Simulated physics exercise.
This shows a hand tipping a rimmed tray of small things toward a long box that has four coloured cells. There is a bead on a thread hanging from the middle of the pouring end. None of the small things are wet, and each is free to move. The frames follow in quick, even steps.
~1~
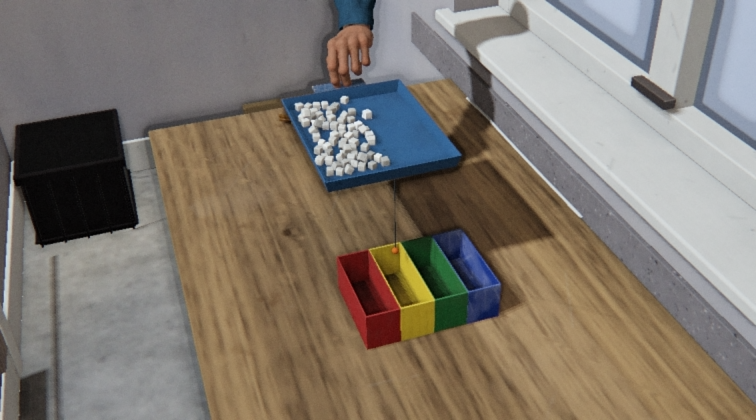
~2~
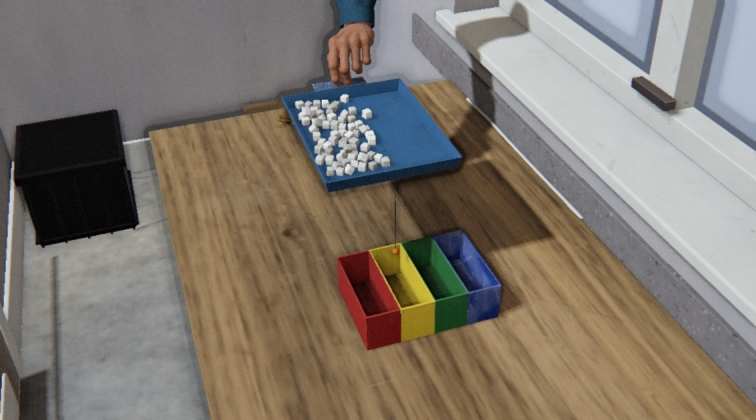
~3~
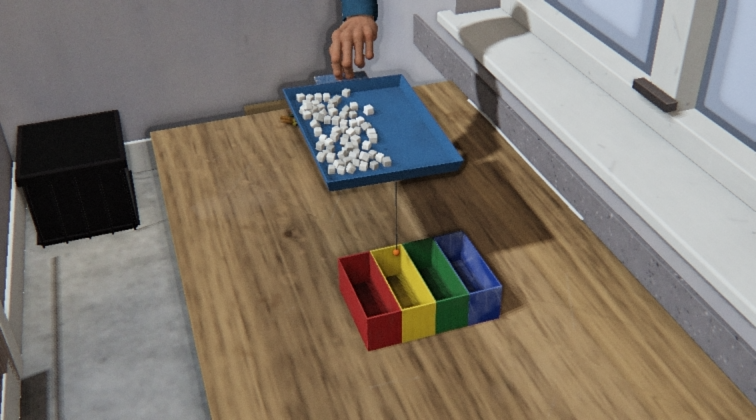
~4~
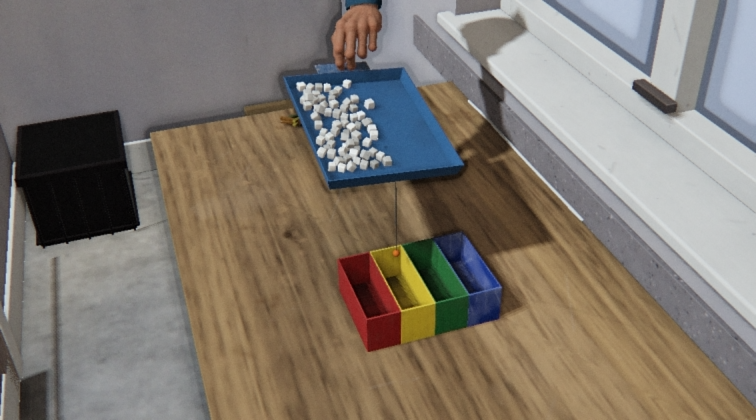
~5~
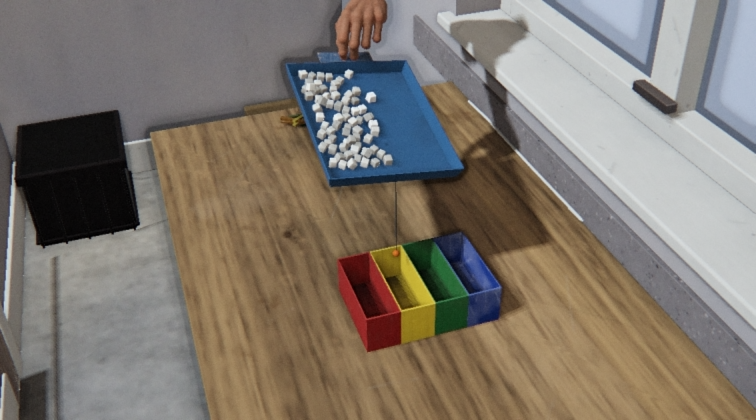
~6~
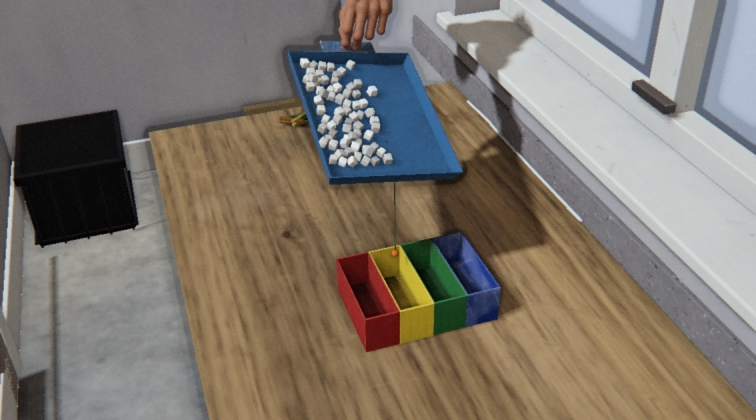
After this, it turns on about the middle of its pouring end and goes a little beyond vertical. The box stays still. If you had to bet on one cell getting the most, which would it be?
I would bet on the blue one.
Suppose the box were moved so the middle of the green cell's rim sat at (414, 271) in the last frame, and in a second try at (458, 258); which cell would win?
Try 1 - the blue one; try 2 - the green cell.
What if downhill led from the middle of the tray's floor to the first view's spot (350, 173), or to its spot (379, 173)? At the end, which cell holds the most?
Try 1 - the cell in red; try 2 - the red cell.
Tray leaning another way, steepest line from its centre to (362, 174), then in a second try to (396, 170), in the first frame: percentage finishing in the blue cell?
So it's 0 percent with the first slope and 20 percent with the other.
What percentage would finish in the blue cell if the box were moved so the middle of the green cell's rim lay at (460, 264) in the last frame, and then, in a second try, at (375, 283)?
Around 10 and around 10 per cent, in that order.
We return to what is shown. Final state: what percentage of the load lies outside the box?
10 %.
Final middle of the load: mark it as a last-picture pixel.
I'd put the middle somewhere around (459, 293).
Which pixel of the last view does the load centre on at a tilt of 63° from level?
Roughly at (419, 153).
Shortly afterwards, tray tipped steeply; the whole lot on the tray.
Next, tray tipped right over; the bulk on the tray; a little in the blue cell; a little falling or outside the box.
Some moments later, tray tipped past a quarter turn; near half in the blue cell; near a quarter in the green cell; a little in the yellow cell; a little falling or outside the box.
In the end, tray tipped past a quarter turn; near half in the blue cell; near a quarter in the green cell; a little in the yellow cell; none at all in the red cell; a little outside the box.
